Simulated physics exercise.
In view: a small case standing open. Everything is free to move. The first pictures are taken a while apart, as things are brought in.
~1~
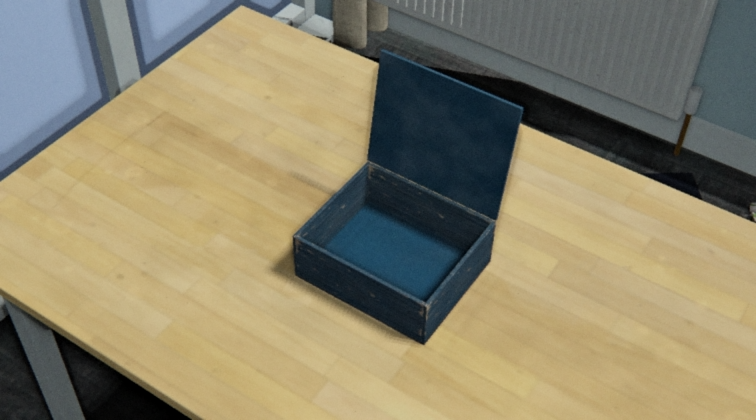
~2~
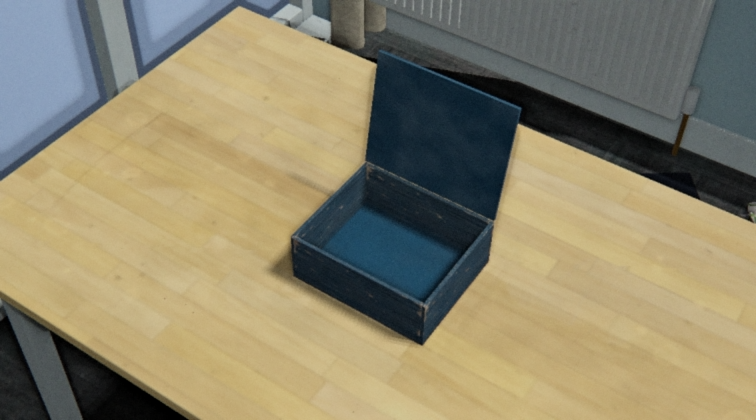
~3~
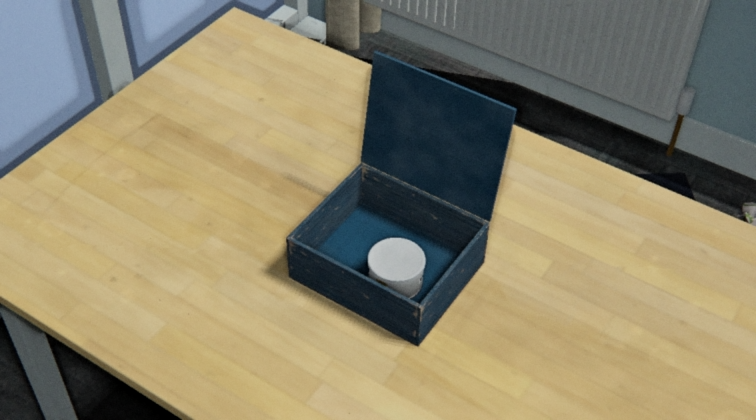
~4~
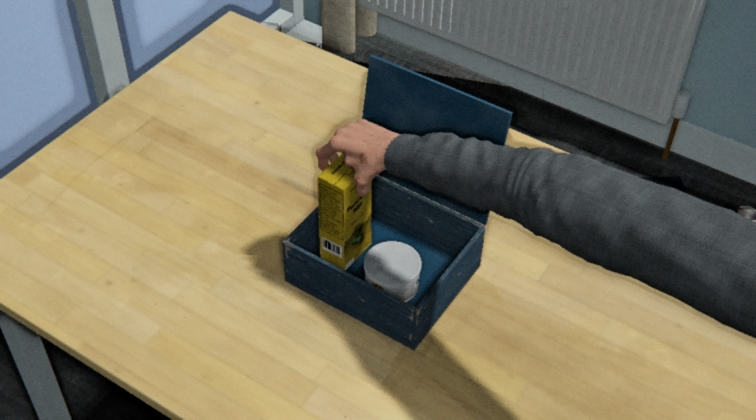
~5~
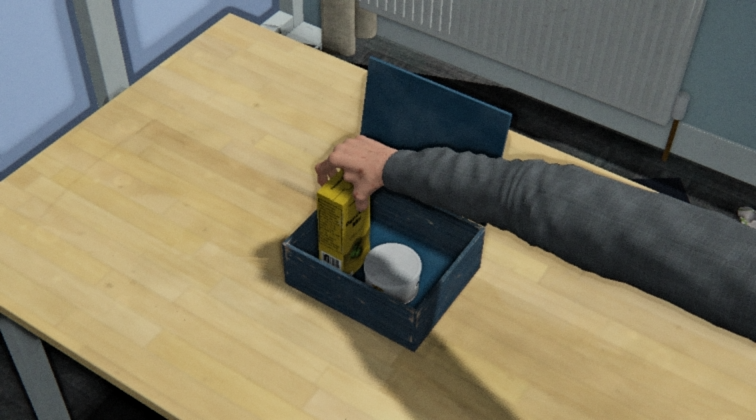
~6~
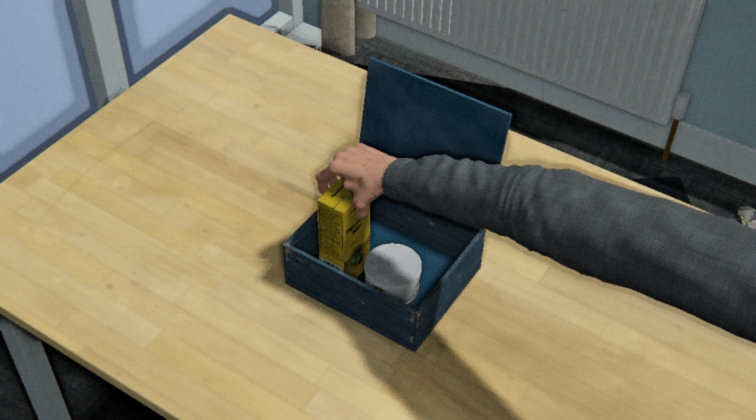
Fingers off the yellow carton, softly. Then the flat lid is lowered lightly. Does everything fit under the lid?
It will not close.
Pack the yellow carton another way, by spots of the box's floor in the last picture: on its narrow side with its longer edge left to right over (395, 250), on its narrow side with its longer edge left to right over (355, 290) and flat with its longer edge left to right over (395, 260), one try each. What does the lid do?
First try: It shuts flat; second try: It is held up; third try: It shuts flat.
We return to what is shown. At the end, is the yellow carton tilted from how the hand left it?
The yellow carton stays as placed.
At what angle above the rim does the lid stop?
About 45°.
Then, 1.20 s on from there, lid starting down.
Then, 1.60 s on from there, lid 57° above the rim.
In the end, lid 44° above the rim; both unmoved. At the end, from the last picture's camera, yellow carton near (345, 233).
